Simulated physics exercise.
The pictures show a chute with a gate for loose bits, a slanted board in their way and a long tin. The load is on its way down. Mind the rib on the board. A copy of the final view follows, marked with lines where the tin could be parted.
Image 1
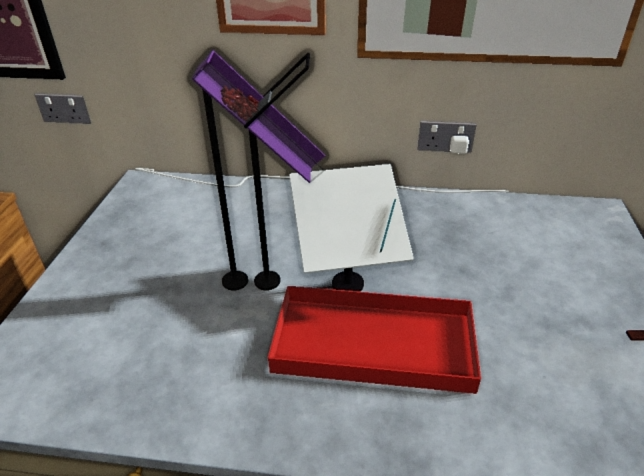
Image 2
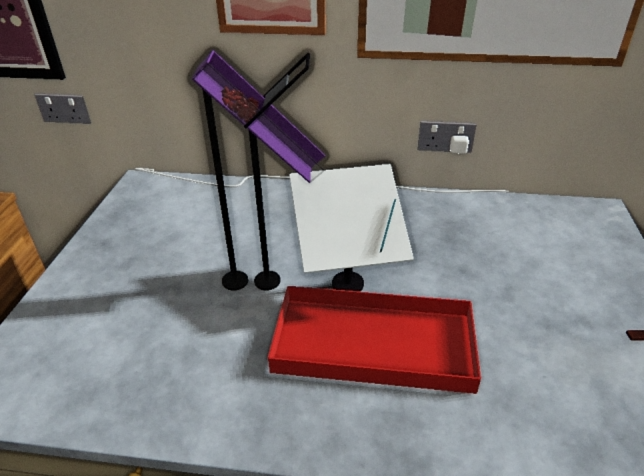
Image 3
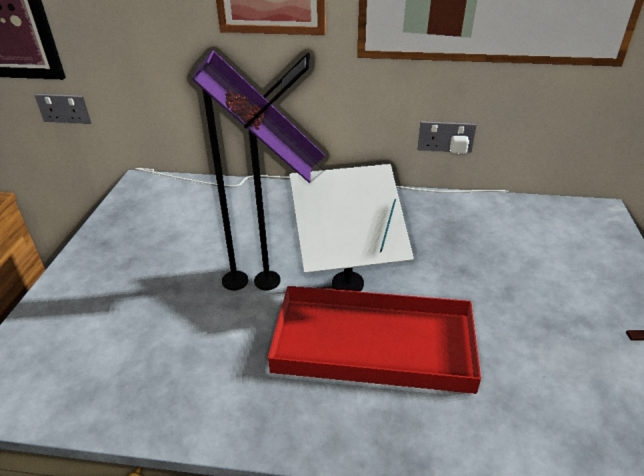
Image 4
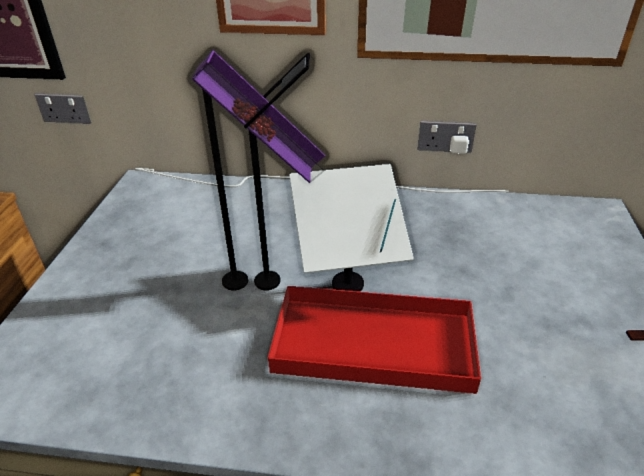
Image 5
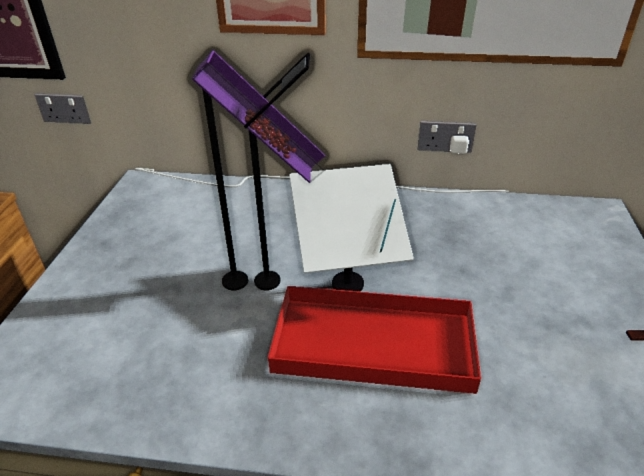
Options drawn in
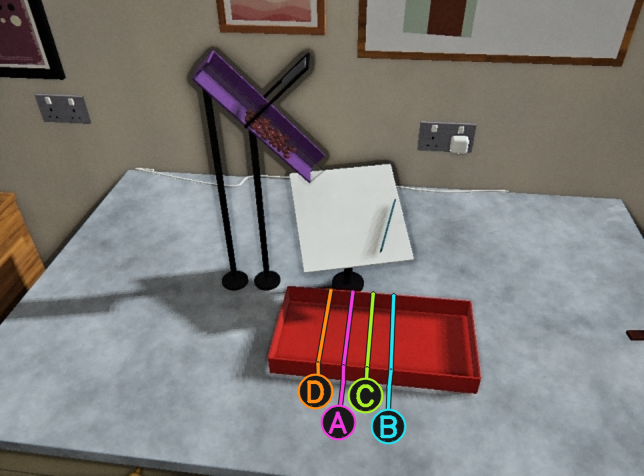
Small reddish-brown bits slide a short way down a tilted purple chute on thin black stands, on a mottled pale blue-grey tabletop seen from above and in front by a still camera. A white slanted board with a thin teal rib stands right of the chute, behind an empty long red tin, with sockets and framed art on the wall. The bits slip past the black gate bar, spreading toward the chute's lower right, while all else stays still.
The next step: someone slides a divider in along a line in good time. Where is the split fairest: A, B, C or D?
Best: C.
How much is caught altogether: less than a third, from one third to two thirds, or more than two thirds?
More than two thirds.
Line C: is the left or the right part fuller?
The right side.
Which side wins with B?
More lands on the left.
On the marked copy, line A crosses the front rim at (343, 365); line B crosses the front rim at (390, 370); line C crosses the front rim at (367, 367); line D crosses the front rim at (318, 363).
Choosing A, of what is caught, a stray few on the left of the divider, nearly all on the right.
Choosing B, of what is caught, most on the left of the divider, a small part on the right.
Choosing C, of what is caught, about a third on the left of the divider, about two thirds on the right.
Choosing D, of what is caught, none on the left of the divider, all on the right.
